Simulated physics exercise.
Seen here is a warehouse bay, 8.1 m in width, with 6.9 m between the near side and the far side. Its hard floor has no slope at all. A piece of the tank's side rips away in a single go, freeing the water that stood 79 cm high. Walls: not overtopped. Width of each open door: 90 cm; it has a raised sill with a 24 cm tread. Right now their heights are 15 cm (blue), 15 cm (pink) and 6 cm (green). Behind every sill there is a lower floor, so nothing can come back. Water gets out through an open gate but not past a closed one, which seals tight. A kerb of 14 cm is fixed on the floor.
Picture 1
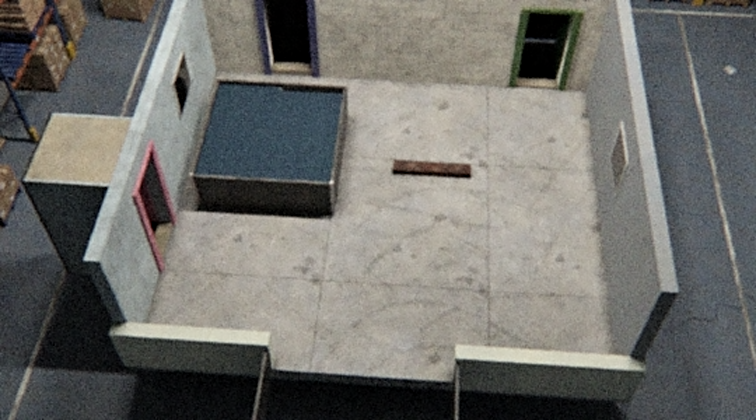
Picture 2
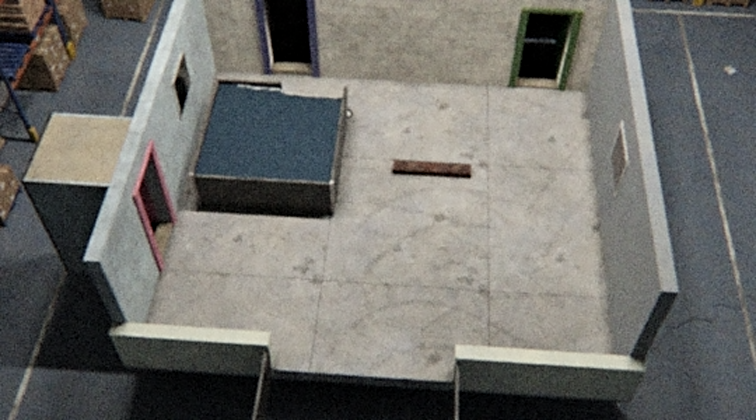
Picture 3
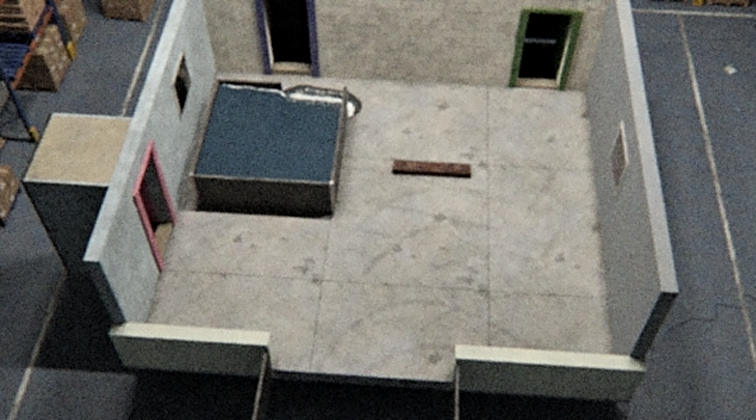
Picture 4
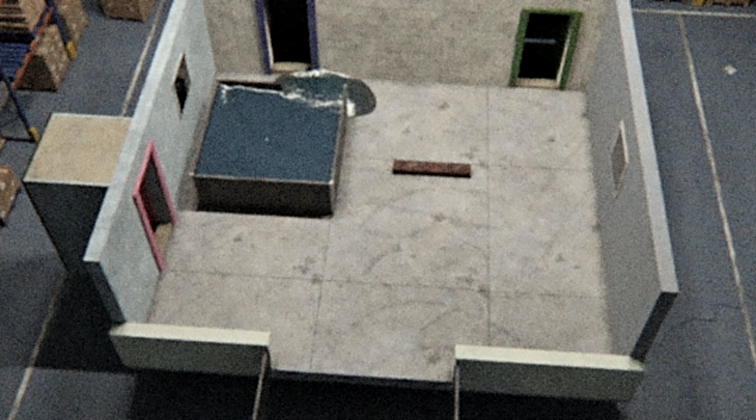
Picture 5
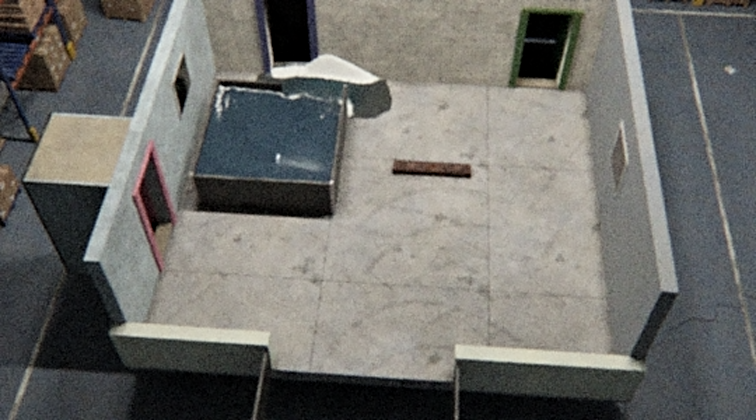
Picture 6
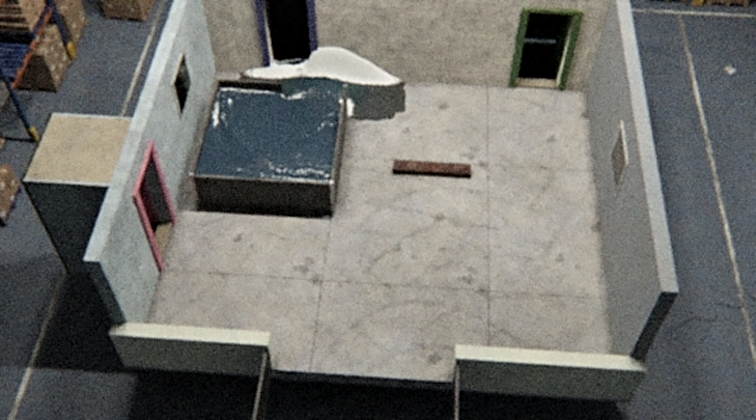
A warehouse bay with a flat, pale concrete floor and low grey walls is seen from high above by a camera that stays still. A tank of dark blue water sits at the left near a pink-framed doorway, with blue and green doorways behind and a reddish-brown bar mid-floor. Water emerges behind the tank's far side, spreads outward, then rises in a pale mound as the tank's surface ripples.
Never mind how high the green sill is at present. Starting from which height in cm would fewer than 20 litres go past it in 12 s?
From roughly 13 cm upwards.
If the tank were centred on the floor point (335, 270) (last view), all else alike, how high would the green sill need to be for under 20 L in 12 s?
Near 14.0 cm.
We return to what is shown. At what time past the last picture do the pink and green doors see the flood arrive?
Pink door 2.2 seconds; green door 1.0 seconds.
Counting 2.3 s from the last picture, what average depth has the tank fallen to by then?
About 41 centimetres.
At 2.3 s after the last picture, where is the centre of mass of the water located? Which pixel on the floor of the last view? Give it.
The balance point sits at roughly (323, 137).
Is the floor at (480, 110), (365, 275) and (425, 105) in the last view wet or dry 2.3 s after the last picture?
Okay, in order that's got wet, stayed dry and finally got wet.
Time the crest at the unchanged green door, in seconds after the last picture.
Near 8.5 s.
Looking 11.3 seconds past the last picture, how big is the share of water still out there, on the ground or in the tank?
Around 80 percent is still there.
Then, 0.7 s after the last picture water covers 10 % of the floor, deepest (62 cm) near (329, 84); it has not reached the green door.
Then, 2.3 s after the last picture water covers 35 % of the floor, deepest (42 cm) near (329, 84); 6 cm at the green door, 0 litres in over its 6 cm sill.
Then, 11.3 s after the last picture water covers 100 % of the floor, deepest (14 cm) near (216, 72); 10 cm at the green door, 123 litres in over its 6 cm sill.
At the green door as built, the water peaked near 13 cm, 8.5 s after the last picture.
With a sill of 11.5 cm, 31 litres would have come in within the 12 s; with 16 cm, 5 litres. So under 20 litres takes about 13 cm.
